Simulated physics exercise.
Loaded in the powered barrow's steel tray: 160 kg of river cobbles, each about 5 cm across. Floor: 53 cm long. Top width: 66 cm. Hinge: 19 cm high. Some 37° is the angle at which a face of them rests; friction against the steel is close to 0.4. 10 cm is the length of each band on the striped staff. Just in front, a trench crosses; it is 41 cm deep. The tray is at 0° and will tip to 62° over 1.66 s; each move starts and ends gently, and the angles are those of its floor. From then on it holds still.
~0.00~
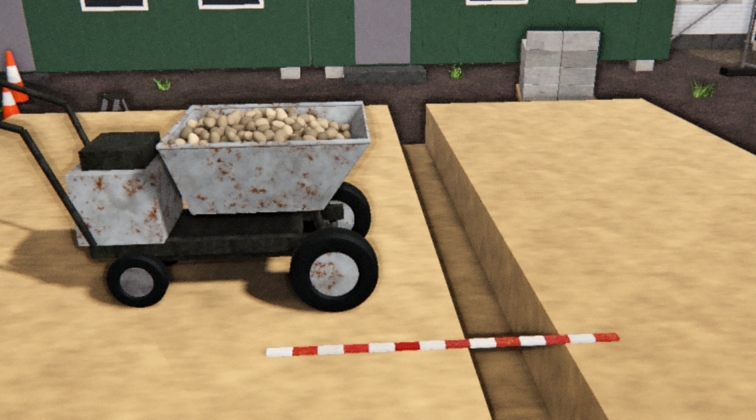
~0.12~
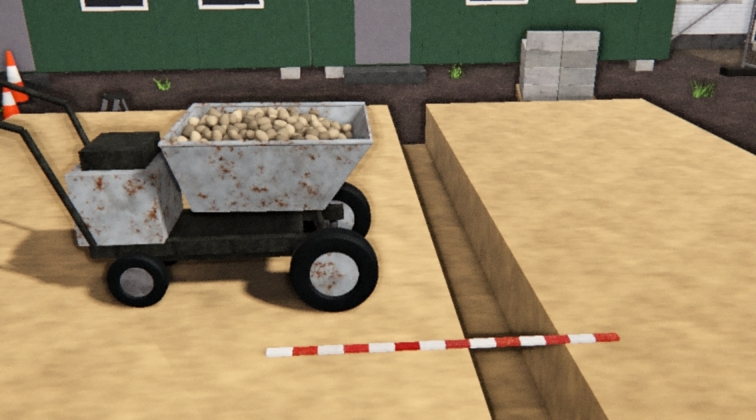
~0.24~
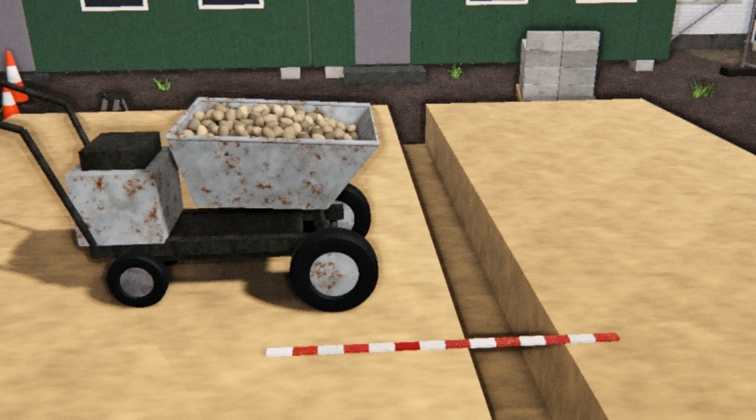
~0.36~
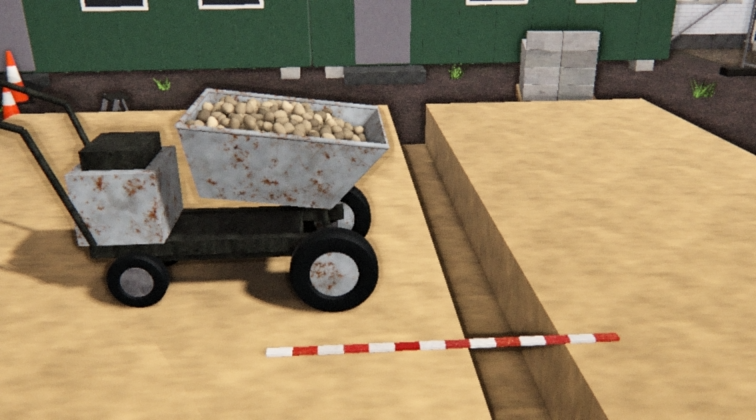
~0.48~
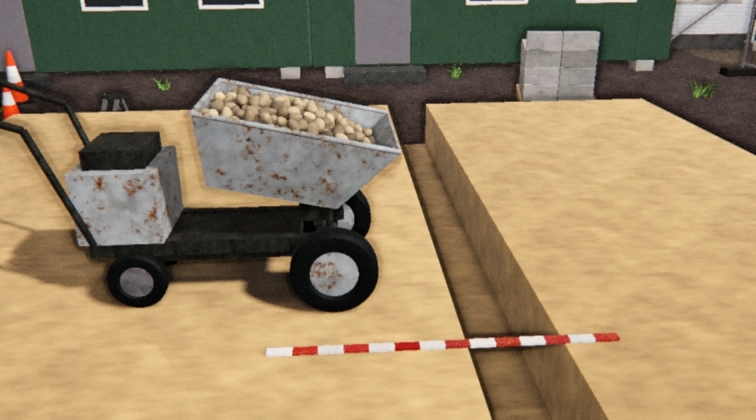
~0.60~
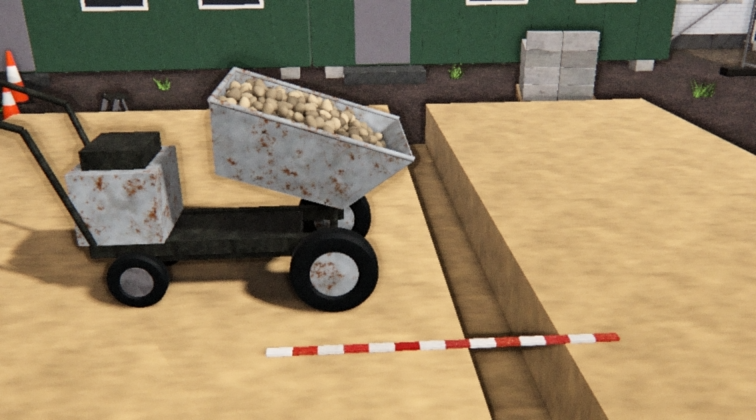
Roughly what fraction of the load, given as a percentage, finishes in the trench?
Some 65 per cent of the stones.
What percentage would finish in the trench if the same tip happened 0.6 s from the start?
That works out at about 40 in a hundred.
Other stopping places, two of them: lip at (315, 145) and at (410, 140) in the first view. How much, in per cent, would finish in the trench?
Roughly 60 in a hundred from the first, 40 in a hundred from the second.
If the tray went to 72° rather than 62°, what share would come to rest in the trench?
Near 90 per cent then.
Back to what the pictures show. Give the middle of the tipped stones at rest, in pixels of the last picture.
Their middle lands near (487, 332).
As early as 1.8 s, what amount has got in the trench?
By then, around 25 percent.
After 1.2 s the floor is at 52°; 100 % in the tray; the foremost stones are at (455, 180).
After 1.8 s the floor is at 62°; 74 % in the tray, 24 % in the trench, 3 % past the trench; the foremost stones are at (564, 266).
After 2.1 s the floor is at 62°; 54 % in the tray, 40 % in the trench, 6 % past the trench; the foremost stones are at (637, 285).
After 4.1 s the floor is at 62°; 29 % in the tray, 65 % in the trench, 6 % past the trench; the foremost stones are at (666, 269).
